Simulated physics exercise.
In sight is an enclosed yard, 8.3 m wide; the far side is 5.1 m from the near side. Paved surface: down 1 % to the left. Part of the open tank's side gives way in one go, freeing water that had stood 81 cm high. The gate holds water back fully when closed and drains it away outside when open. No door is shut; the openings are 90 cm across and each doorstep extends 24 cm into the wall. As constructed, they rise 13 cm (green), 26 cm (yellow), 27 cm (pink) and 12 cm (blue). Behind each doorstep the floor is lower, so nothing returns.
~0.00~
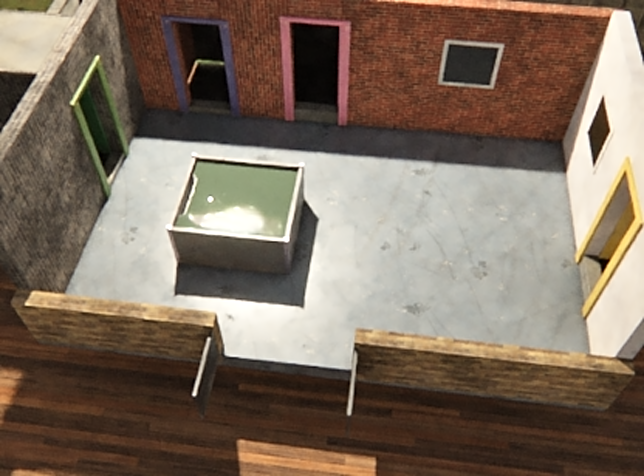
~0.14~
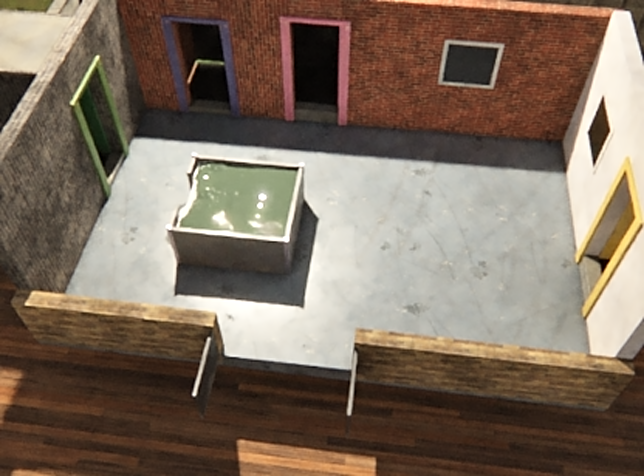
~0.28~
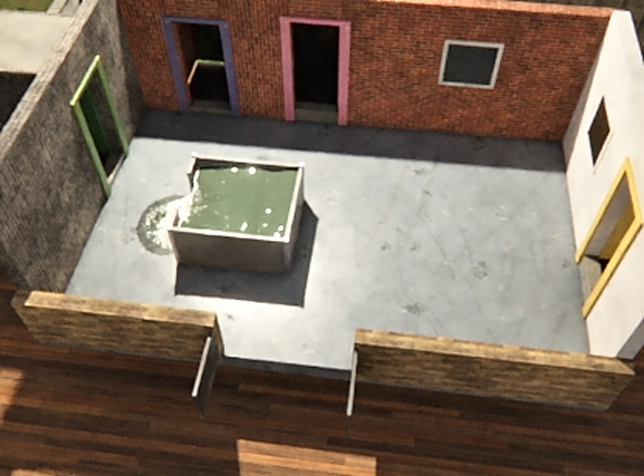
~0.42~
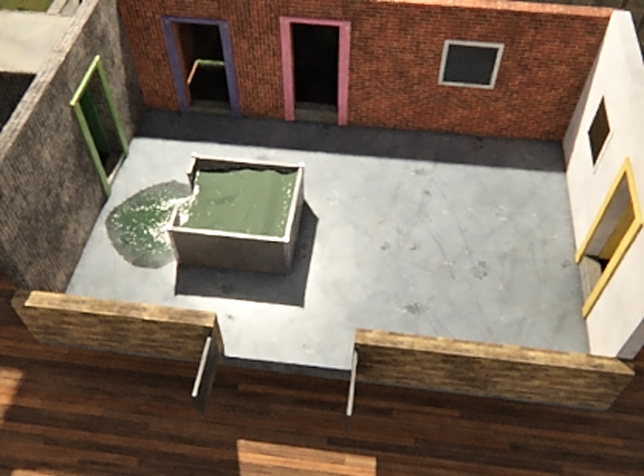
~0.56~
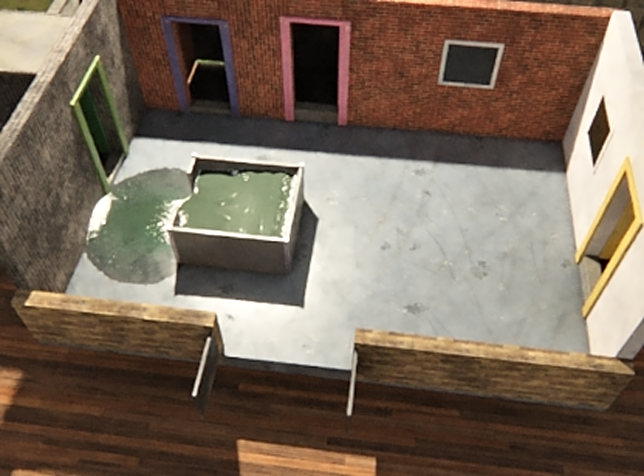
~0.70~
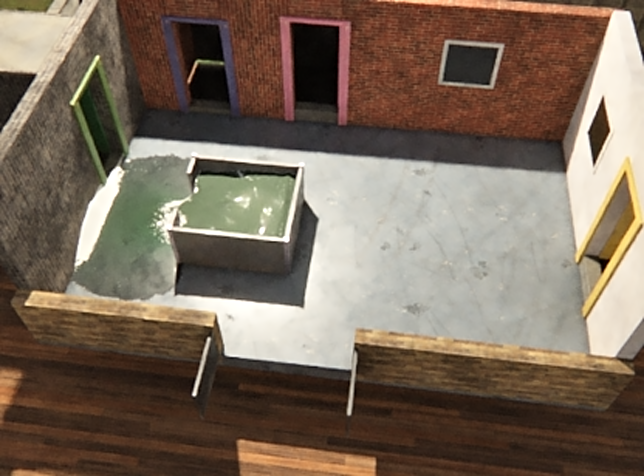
Green water pouring from the broken left side of an open tank, spreading across a walled yard's paved floor toward the left wall.
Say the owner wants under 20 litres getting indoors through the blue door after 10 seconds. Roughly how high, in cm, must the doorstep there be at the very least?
At the very least some 10 cm.
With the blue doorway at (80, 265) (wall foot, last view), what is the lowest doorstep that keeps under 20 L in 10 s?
Roughly 24 cm.
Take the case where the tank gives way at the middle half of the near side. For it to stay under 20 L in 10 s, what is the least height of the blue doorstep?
If so: Around 9.5 cm.
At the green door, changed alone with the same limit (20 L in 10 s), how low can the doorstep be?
At green, about 25 cm.
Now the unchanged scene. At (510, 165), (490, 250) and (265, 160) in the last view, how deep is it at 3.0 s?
I'd read roughly 0, 0 and 1 cm there.
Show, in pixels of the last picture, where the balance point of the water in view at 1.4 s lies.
Centre of the water: Approx. (197, 228) px.
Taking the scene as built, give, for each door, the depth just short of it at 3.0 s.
At the green door the depth is 18 cm, at yellow 0 cm, at pink 3 cm and at blue 14 cm.
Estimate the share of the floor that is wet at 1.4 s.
Some 15 in a hundred.
After 1.4 s water covers 15 % of the floor, deepest (50 cm) near (54, 322); it has not reached the blue door.
After 3.0 s water covers 35 % of the floor, deepest (29 cm) near (58, 312); 14 cm at the blue door, 1 litre in over its 12 cm doorstep.
After 10.0 s water covers 100 % of the floor, deepest (10 cm) near (147, 109); 6 cm at the blue door, 8 litres in over its 12 cm doorstep.
At the blue door as built, the water arrived by 1.9 s and peaked near 14 cm at 3.0 s.
Run again over the same 10 s with other heights there, 32 litres in over 8.5 cm, 10 litres over 11.5 cm. The limit of 20 litres is kept from about 10 cm up.
